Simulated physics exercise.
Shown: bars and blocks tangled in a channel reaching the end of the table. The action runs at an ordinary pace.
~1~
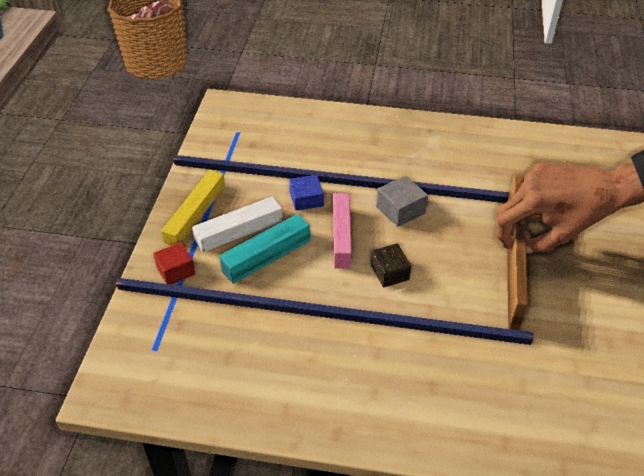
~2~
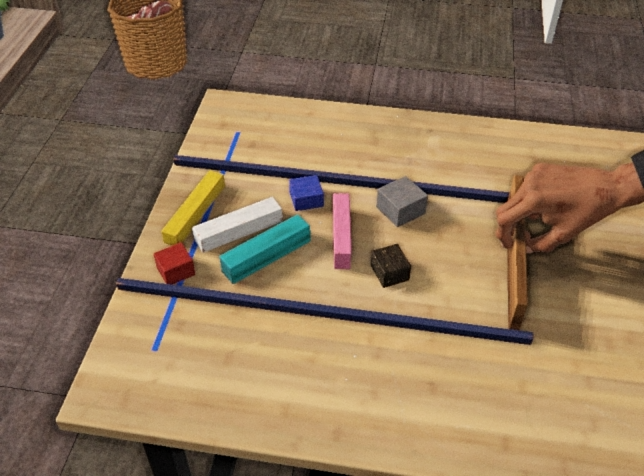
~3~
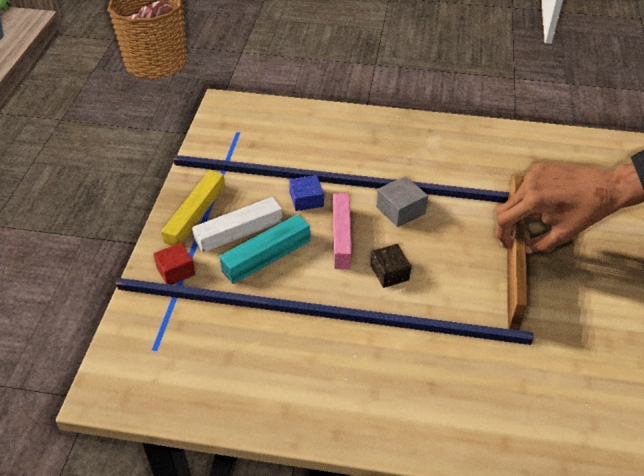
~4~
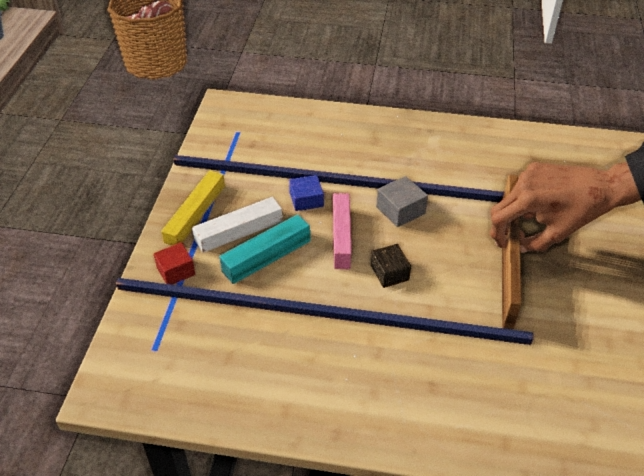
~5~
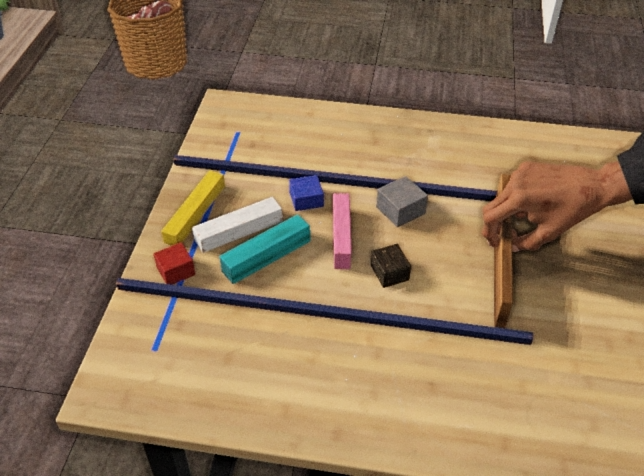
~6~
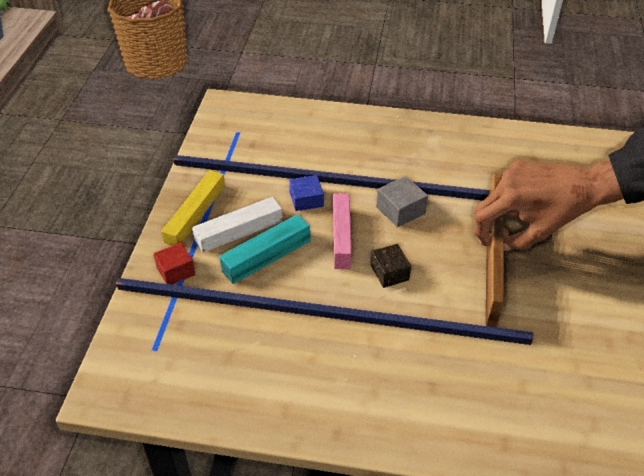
A hand held a wooden board upright between two dark rails on a table, kept it still at first, then slid it slightly left toward the scattered colored blocks and bars, which stayed put.
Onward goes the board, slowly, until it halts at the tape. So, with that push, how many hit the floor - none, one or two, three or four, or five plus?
I'd say three or four.
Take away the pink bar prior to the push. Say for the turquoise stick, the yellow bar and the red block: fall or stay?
As for the turquoise stick, it is retained; the yellow bar is not retained; the red block is retained.
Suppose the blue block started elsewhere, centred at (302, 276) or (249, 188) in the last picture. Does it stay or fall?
In that order: Stays aboard, then stays aboard.
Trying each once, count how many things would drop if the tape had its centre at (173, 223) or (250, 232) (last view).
Down on the floor: 6 and 0.
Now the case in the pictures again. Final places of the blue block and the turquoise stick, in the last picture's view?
Look around (172, 169) for the first and around (136, 241) for the second.
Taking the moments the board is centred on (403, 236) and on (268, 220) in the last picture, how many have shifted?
At the first spot the count is 2, and at the second it is 8.
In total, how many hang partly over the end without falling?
Overhanging ones - 2.
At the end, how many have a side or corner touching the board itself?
2 are in contact with it.
Soon after, none off yet; yellow bar at rest near (195, 207); red block at rest near (175, 264); white bar at rest near (238, 224).
At rest, the number that fall off is three or four; fallen, white bar, red block and yellow bar.
